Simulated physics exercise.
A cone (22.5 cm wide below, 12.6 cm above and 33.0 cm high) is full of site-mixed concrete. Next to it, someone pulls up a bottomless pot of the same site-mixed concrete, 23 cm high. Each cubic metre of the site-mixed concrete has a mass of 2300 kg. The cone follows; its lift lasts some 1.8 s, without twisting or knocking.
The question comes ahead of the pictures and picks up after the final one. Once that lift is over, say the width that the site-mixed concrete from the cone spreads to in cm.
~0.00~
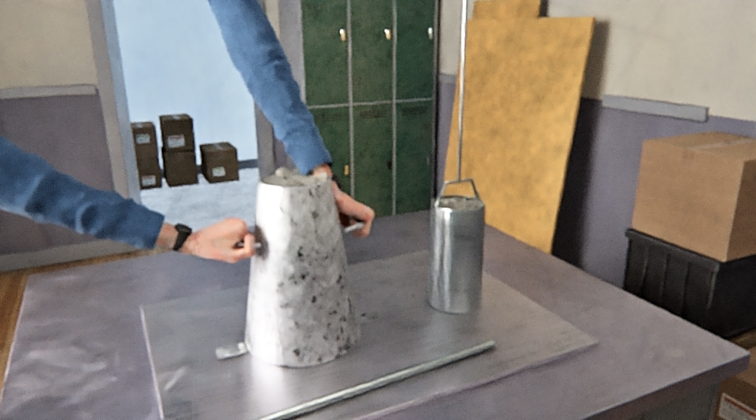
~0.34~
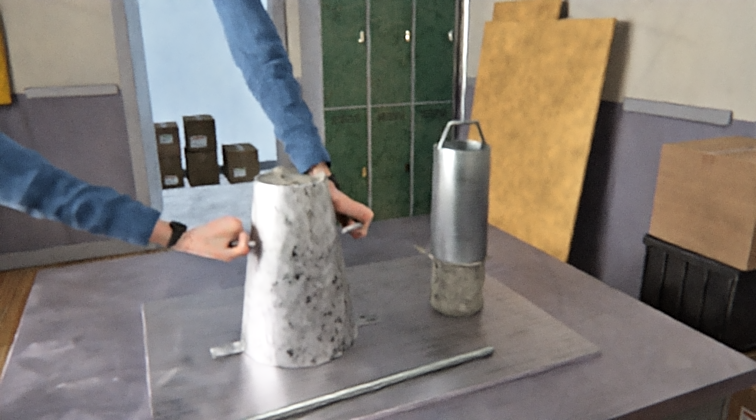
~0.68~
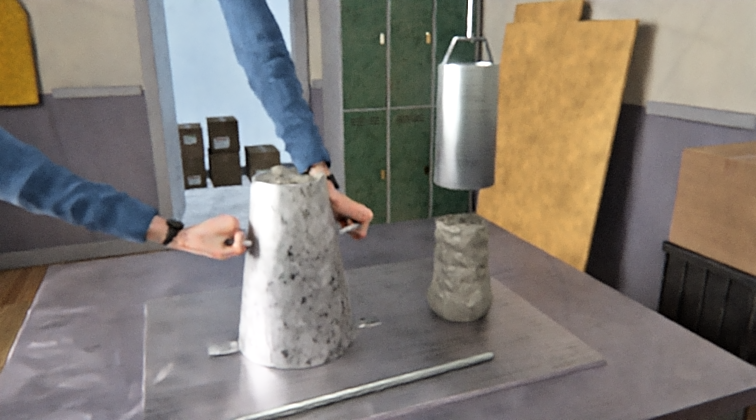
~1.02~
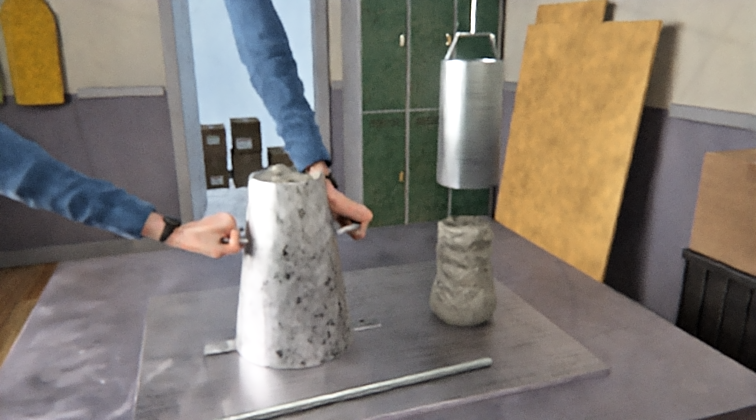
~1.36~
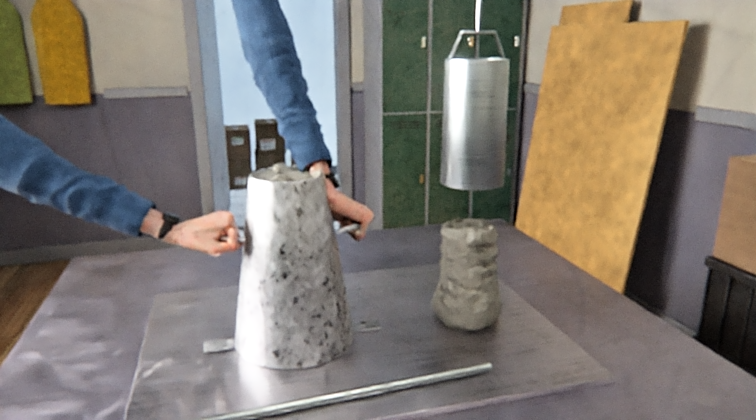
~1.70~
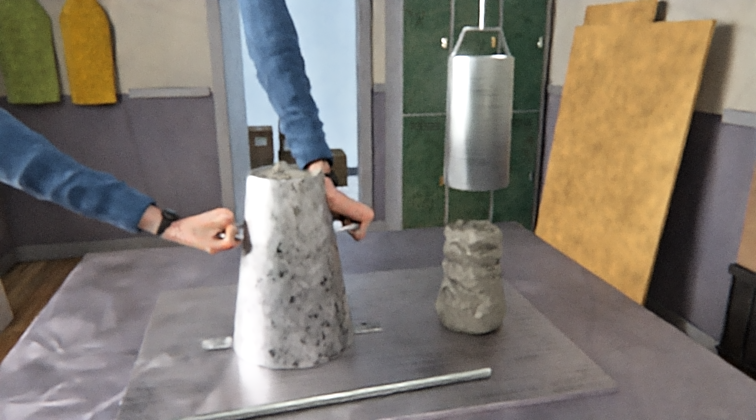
About 25 cm.
After 2.1 s, the cone is up 6.3 cm; the site-mixed concrete has come down 1.5 cm to 32 cm and is 23 cm wide.
After 2.6 s, the cone is up 21 cm; the site-mixed concrete has come down 3.3 cm to 30 cm and is 24 cm wide.
After 3.0 s, the cone is up 32 cm; the site-mixed concrete has come down 3.4 cm to 30 cm and is 24 cm wide.
After 3.6 s, the cone is clear; the site-mixed concrete has come down 3.5 cm to 30 cm and is 25 cm wide.
After 4.2 s, at rest, the cone is clear; the site-mixed concrete has come down 3.6 cm to 29 cm and is 25 cm wide.
